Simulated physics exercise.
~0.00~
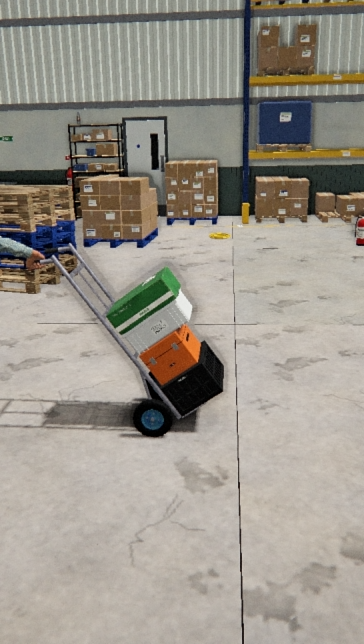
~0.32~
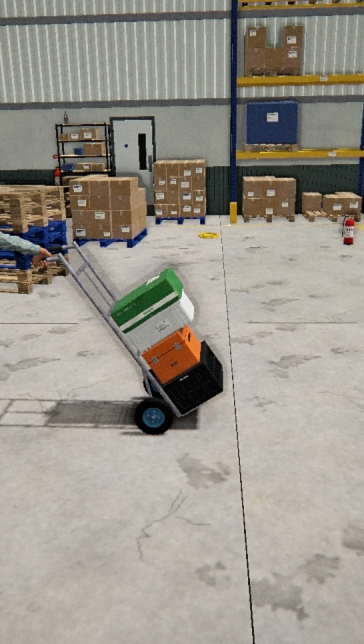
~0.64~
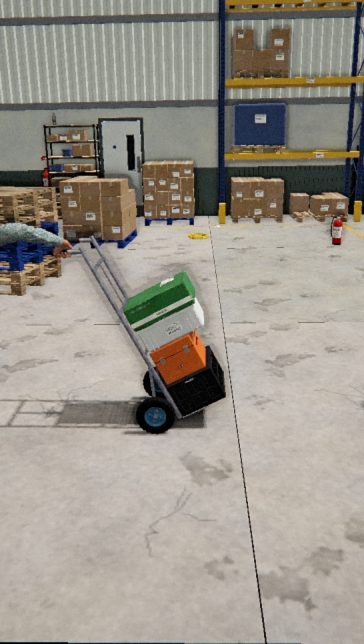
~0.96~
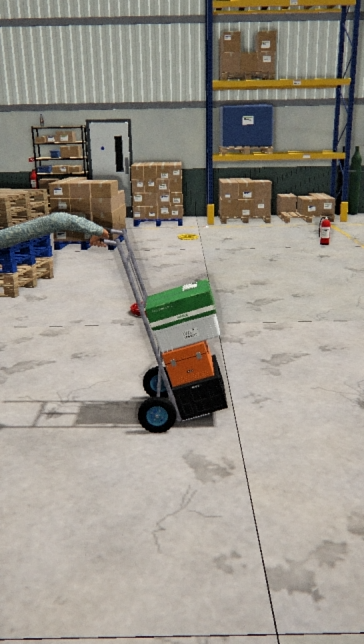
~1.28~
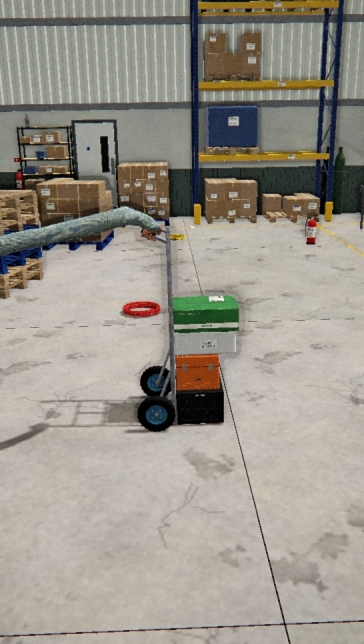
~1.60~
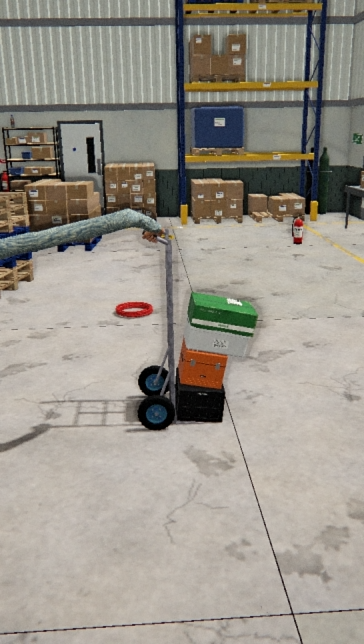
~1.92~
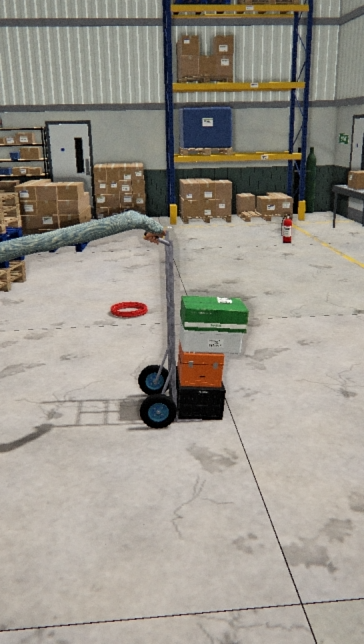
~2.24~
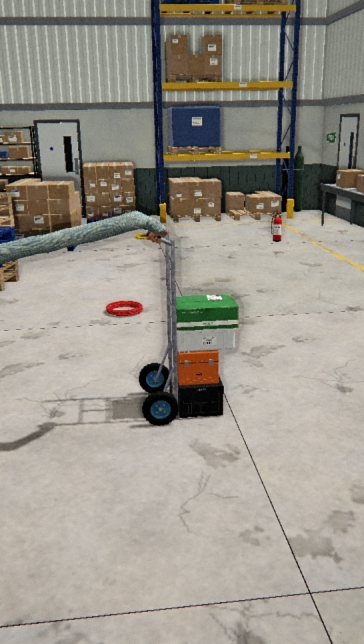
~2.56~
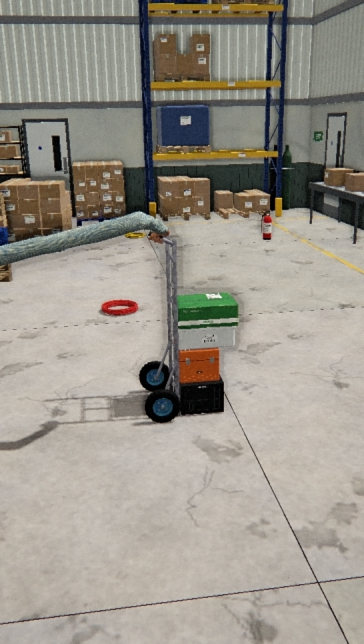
A tilted two-wheeled hand truck carries a black crate, an orange toolbox, a white tote and a green parcel, stacked upward in that order, in a warehouse seen from the side. Boxes on pallets and a tall blue and yellow rack stand behind, as the view drifts slightly sideways. A sleeved arm at the left lets the truck swing upright, revealing a red ring on the floor behind it. As the truck stops upright, the load tips forward to the right, the upper items leaning most. It then rocks back and settles, all four items still stacked on the truck.
